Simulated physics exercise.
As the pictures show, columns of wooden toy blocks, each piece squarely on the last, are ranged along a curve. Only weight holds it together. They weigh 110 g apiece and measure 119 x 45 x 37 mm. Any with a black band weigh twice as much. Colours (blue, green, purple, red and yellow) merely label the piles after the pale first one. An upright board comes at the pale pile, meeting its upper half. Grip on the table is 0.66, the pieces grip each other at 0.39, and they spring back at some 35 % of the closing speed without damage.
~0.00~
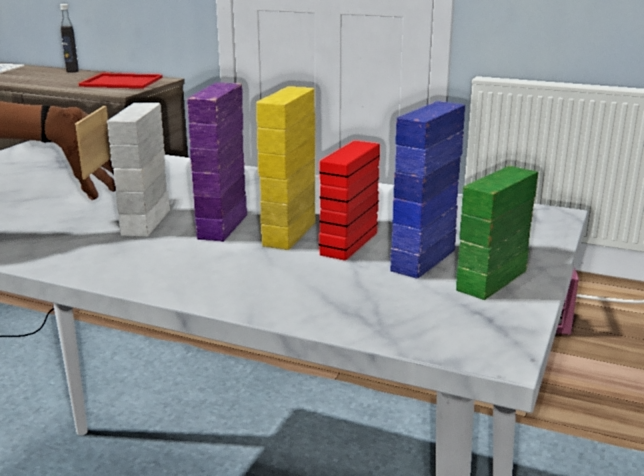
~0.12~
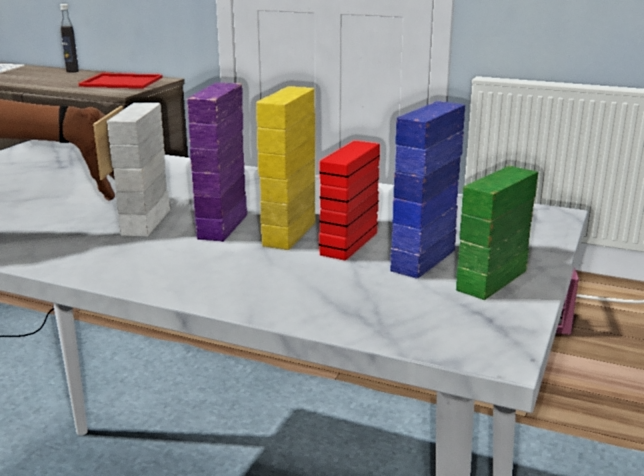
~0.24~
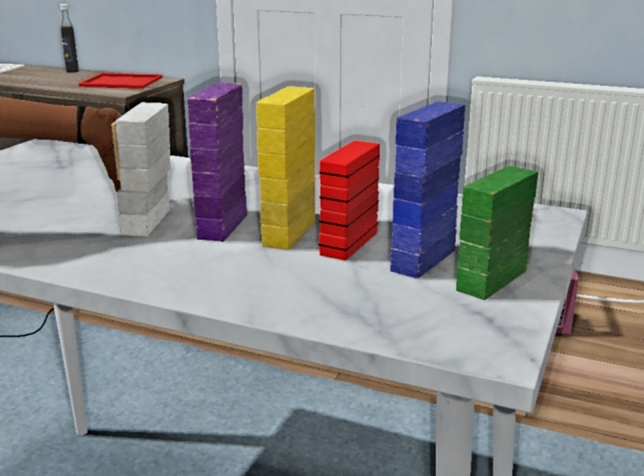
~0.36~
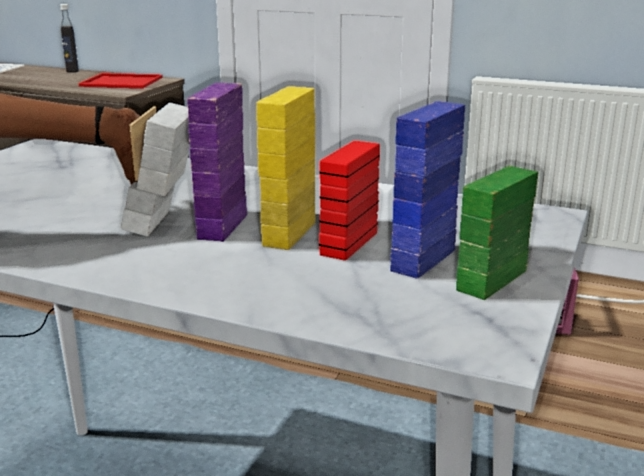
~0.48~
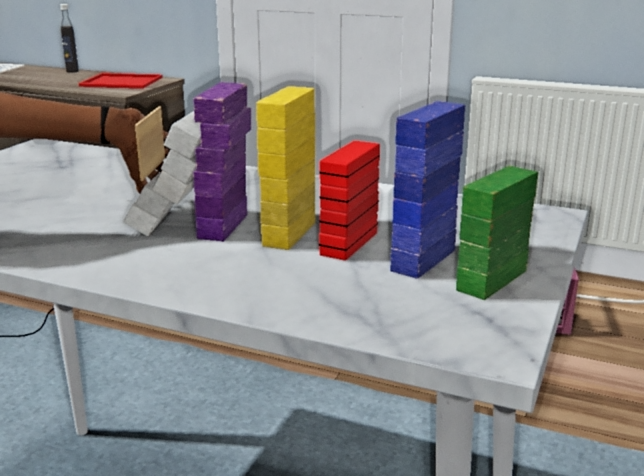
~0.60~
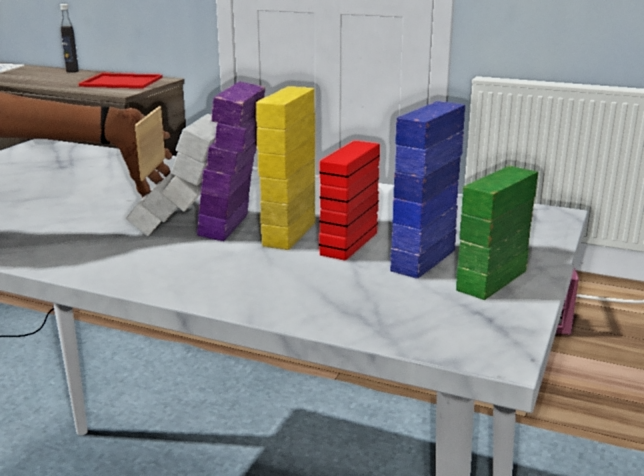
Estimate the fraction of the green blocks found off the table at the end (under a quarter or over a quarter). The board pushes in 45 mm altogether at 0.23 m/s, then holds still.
Over a quarter of them.
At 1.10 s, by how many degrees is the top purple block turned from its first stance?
Some 40°.
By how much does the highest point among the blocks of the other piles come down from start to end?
Roughly 10 cm.
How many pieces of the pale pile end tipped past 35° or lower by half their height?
5 of them.
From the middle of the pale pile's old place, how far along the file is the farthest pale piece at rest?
About 18 cm.
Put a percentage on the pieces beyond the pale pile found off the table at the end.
Near 25 per cent.
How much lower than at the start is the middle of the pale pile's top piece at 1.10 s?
About 8 cm.
After 1.10 s, 5 of the pale pile down; none of the 4 green blocks off the table (0 of 26 in all colours); top green block unmoved; top yellow block leaning 39°, 39 mm lower.
After 1.84 s, 5 of the pale pile down; 2 of the 4 green blocks off the table (4 of 26 in all colours); top green block on its side; top blue block upside down.
By the end (2.5 s), 5 of the pale pile down; 3 of the 4 green blocks off the table (6 of 26 in all colours); top green block upside down; top purple block leaning 43°, 11 cm lower. That is 75 per cent. As the last picture would show them, middles, top purple block near (366, 182).
